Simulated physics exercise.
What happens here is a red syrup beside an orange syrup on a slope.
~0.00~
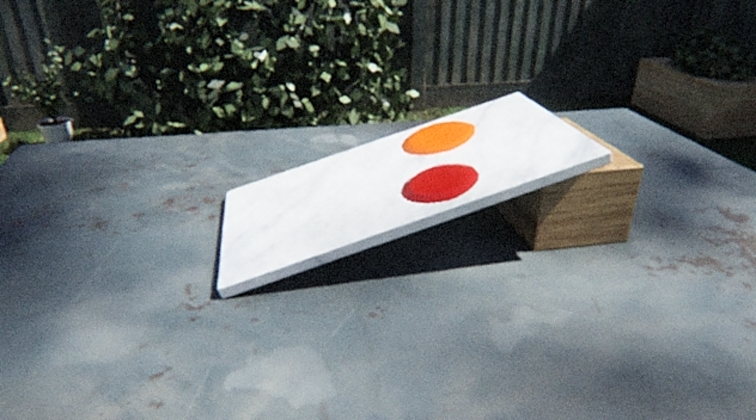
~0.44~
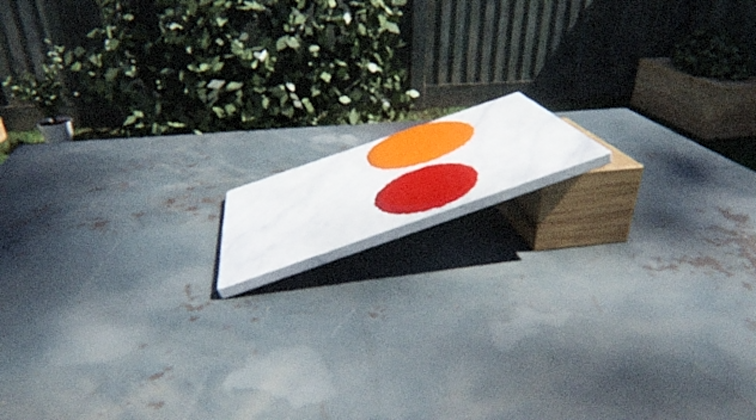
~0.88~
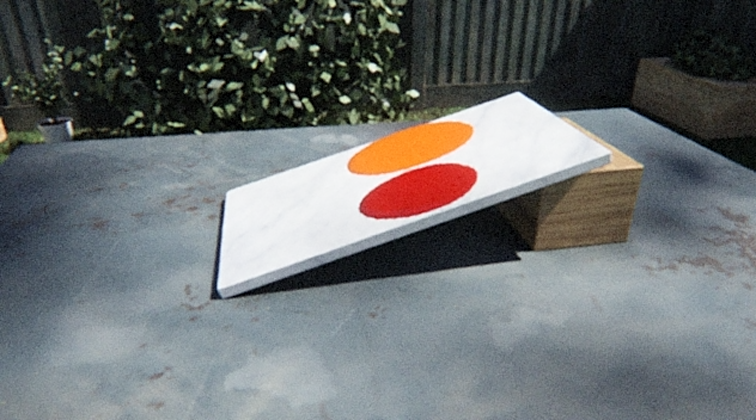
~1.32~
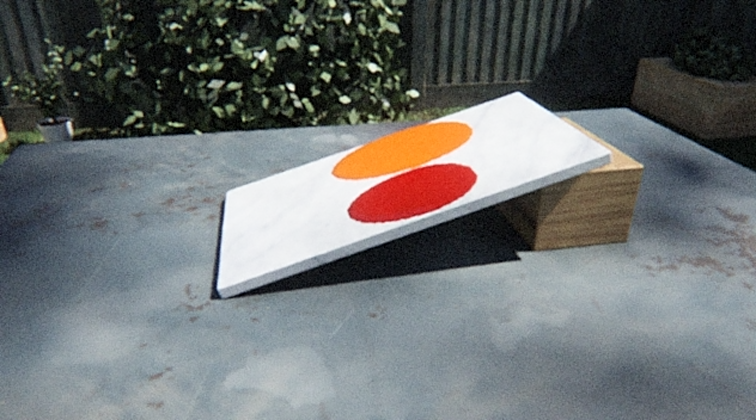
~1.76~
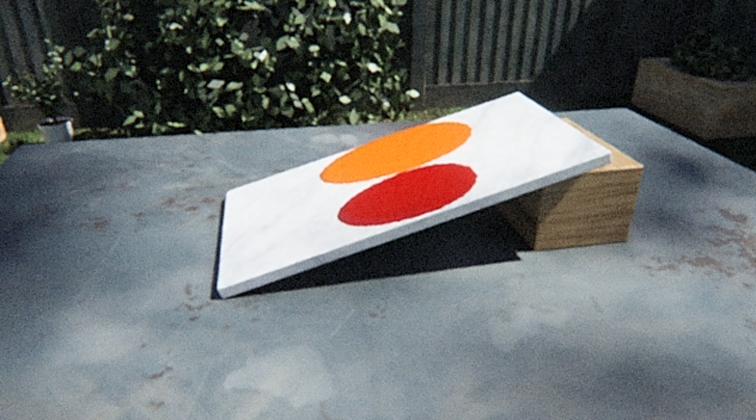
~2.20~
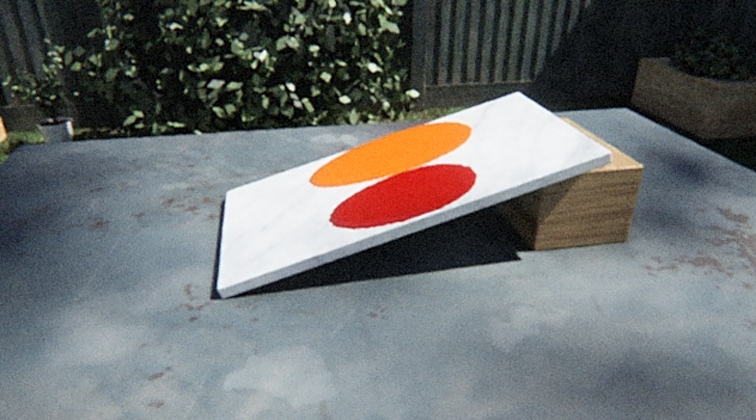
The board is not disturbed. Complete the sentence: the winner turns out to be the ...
Farther one.
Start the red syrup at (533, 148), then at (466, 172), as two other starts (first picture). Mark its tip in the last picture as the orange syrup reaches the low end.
About (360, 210), then about (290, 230).
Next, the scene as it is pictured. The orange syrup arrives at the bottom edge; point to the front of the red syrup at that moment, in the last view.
I'd put the front somewhere near (266, 241).
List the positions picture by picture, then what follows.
Tip of the red syrup half way down; tip of the orange syrup (410, 146) half way down, in the first picture.
Tip of the red syrup (384, 200) half way down; tip of the orange syrup half way down, in the second picture.
Tip of the red syrup half way down; tip of the orange syrup (355, 164) half way down, in the third picture.
Tip of the red syrup (358, 209) three quarters of the way down; tip of the orange syrup three quarters of the way down, in the fourth picture.
Tip of the red syrup three quarters of the way down; tip of the orange syrup (329, 173) three quarters of the way down, in the fifth picture.
Tip of the red syrup (341, 215) three quarters of the way down; tip of the orange syrup three quarters of the way down, in the sixth picture.
Around 4.7 s, the red syrup is three quarters of the way down; the orange syrup is close to the edge.
Around 8.5 s, the red syrup is close to the edge; the orange syrup is at the low edge.
